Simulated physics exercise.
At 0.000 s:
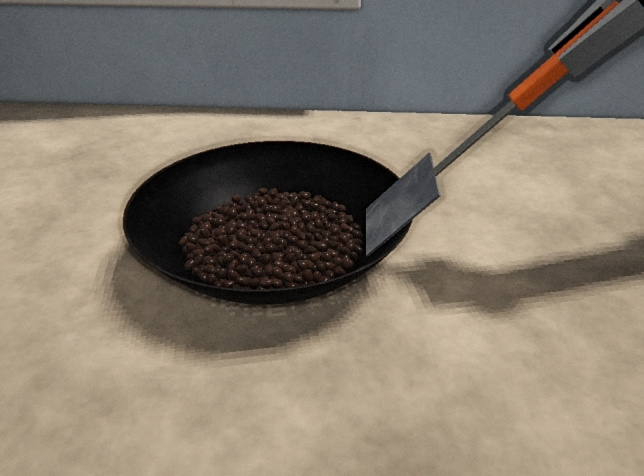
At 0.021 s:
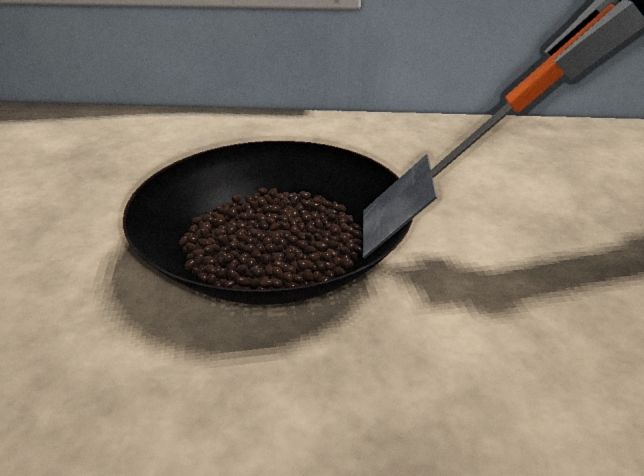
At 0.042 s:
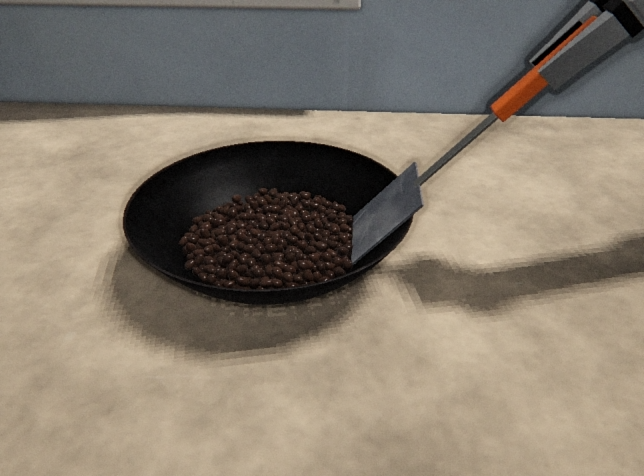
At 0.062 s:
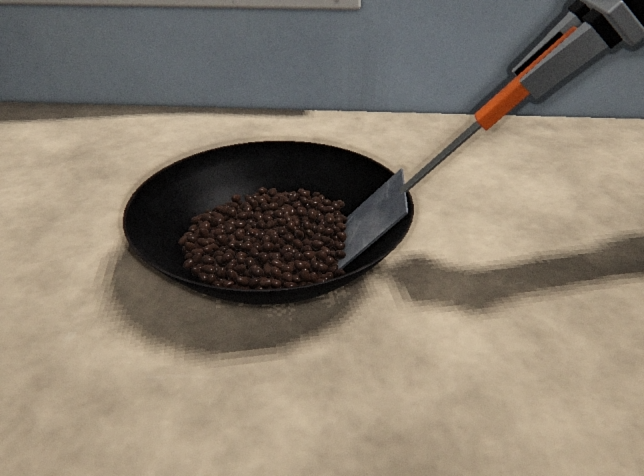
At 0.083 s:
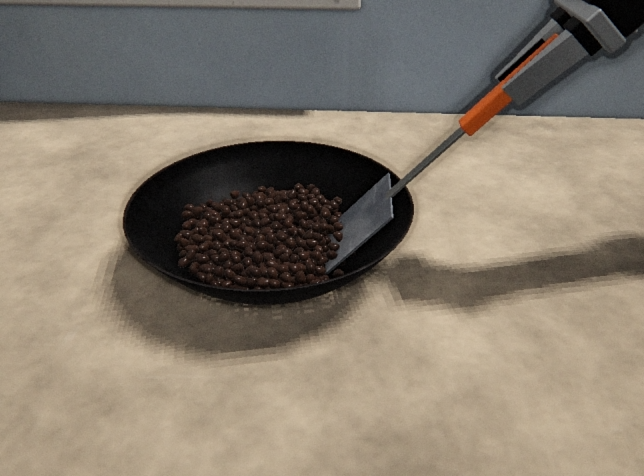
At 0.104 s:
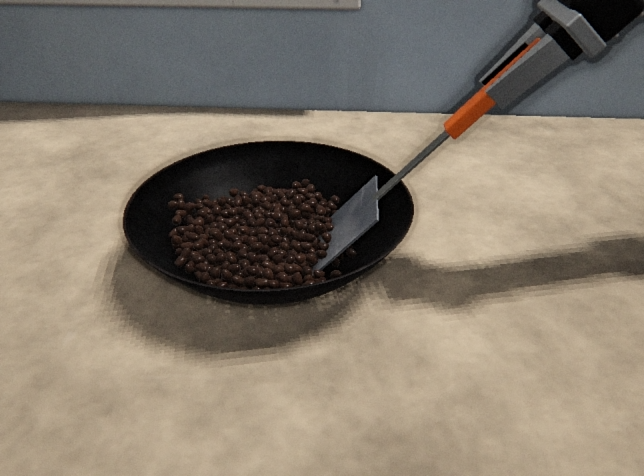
The video shows a robot arm lowering a flat grey paddle into a black wok of dark brown beans on a table top, then moving it leftward against the pile, pushing the beans toward the left side.
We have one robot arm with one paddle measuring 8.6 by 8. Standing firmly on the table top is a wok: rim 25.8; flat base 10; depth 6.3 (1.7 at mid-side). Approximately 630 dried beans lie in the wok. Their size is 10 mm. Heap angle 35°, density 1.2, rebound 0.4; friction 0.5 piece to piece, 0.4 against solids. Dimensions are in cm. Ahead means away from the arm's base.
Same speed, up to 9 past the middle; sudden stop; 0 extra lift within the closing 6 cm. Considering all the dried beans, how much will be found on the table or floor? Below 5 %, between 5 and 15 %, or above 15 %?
Above 15 %.
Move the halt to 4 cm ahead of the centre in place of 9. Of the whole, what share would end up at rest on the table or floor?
Changed stop: Approx. 5 %.
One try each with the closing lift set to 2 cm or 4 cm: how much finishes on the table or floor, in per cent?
It works out to some 35 per cent for the first setting and some 25 per cent for the second.
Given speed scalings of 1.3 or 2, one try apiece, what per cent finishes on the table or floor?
Roughly 35 per cent on the first try and 50 per cent on the second.
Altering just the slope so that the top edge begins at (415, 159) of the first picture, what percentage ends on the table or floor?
30 percent or so.
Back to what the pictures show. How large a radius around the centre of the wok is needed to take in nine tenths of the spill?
Radial distance: Approx. 25 cm.
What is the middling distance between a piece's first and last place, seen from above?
It comes out at about 7 cm.
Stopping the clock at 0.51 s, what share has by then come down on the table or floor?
25 %.
After 0.19 s, sloping 49°, highest piece 7 above the table; 626 in the wok.
After 0.27 s, sloping 49°, highest piece 8 above the table; 621 in the wok, 5 on the blade or in flight.
After 0.51 s, sloping 49°, highest piece 8 above the table; 458 in the wok, 151 on the table or floor, 17 on the blade or in flight.
After 1.56 s, sloping 49°, highest piece 8 above the table; 453 in the wok, 173 on the table or floor.
In the end, 453 in the wok, 173 on the table or floor. That is 28 % on the table or floor.
